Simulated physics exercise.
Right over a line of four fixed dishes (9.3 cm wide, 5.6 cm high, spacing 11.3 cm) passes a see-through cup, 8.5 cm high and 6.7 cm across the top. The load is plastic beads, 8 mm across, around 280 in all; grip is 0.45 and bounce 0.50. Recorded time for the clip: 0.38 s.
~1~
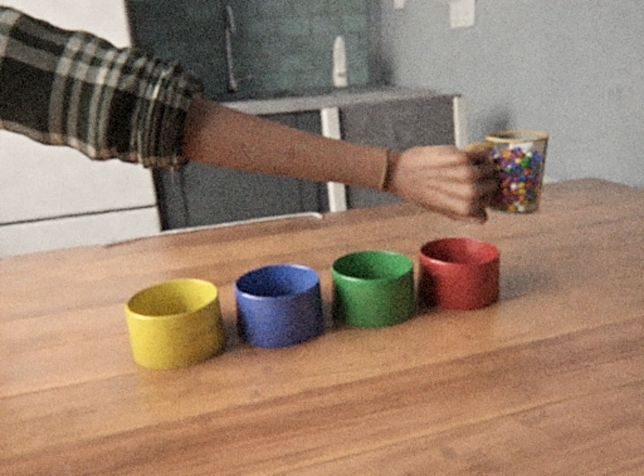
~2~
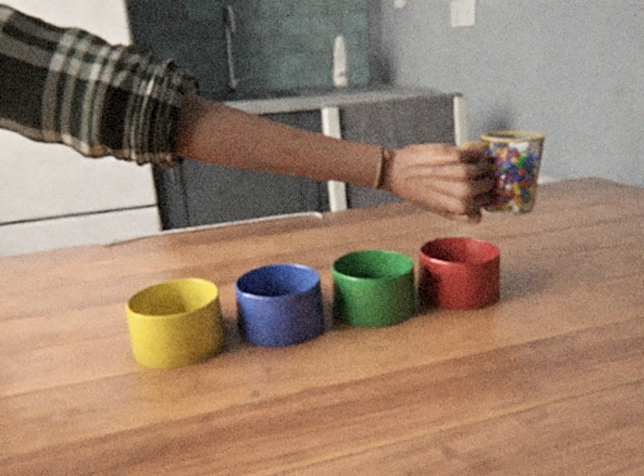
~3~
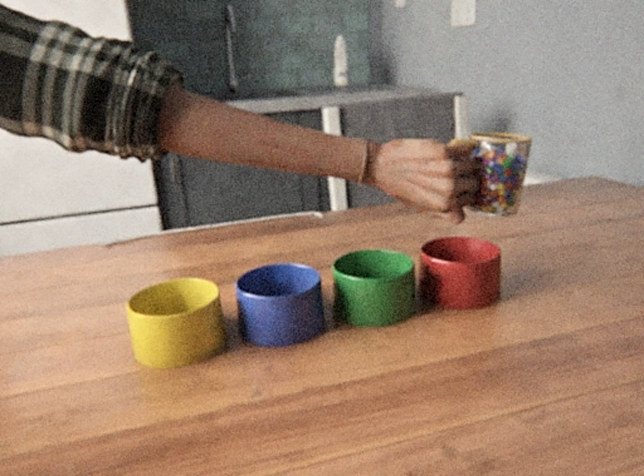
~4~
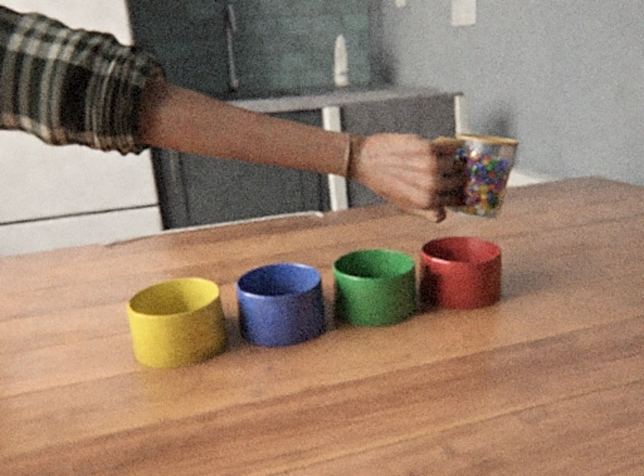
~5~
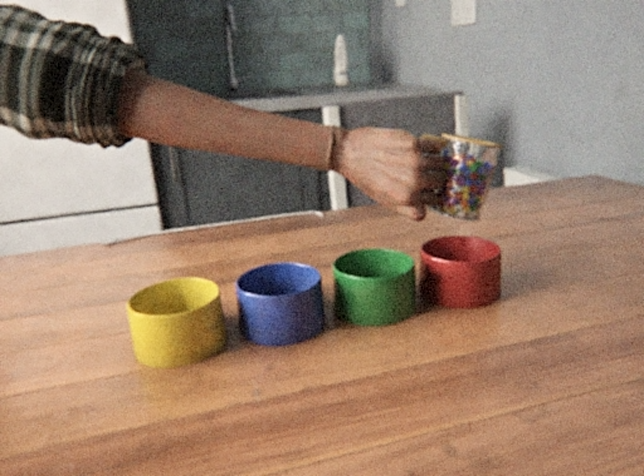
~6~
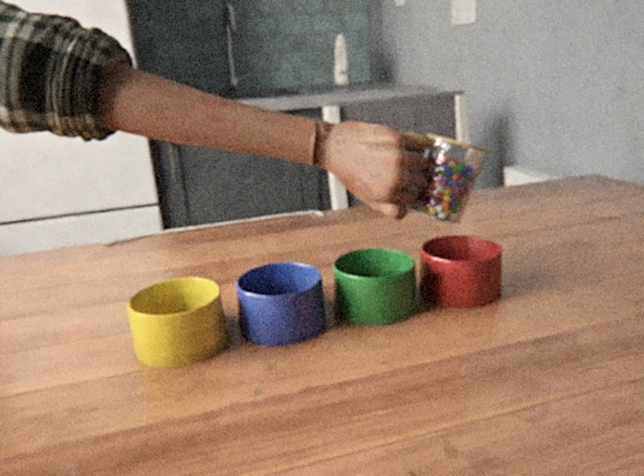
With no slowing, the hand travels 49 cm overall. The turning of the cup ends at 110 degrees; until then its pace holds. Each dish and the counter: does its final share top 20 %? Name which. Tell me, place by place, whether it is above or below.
In the end red: Is left with at most a fifth. Blue: Is left with at most a fifth. Green: Is left with at most a fifth. Yellow: Is left with more than a fifth. Counter: Is left with at most a fifth.
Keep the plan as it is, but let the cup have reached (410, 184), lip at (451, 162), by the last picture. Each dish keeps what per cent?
Red 0, blue 0, green 0, yellow 100.
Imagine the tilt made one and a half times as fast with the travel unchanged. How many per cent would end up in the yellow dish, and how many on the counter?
Then: Yellow 50; counter 10.
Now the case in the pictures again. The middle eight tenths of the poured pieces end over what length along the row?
I'd estimate close to 5 cm.
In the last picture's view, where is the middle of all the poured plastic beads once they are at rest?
Approximately (177, 325) in the last picture.
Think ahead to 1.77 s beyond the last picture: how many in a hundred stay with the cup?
Around 40 in a hundred.
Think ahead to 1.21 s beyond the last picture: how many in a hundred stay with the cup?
Roughly 100 %.
Then, 0.73 s after the last picture, tilt 62 degrees; cup holds 100 %.
Then, 1.21 s after the last picture, tilt 90 degrees; cup holds 100 %.
Then, 1.77 s after the last picture, tilt 110 degrees; cup holds 40 %, yellow 60 %.
In the end, red 0 %, blue 0 %, green 0 %, yellow 100 %, counter 0 %.
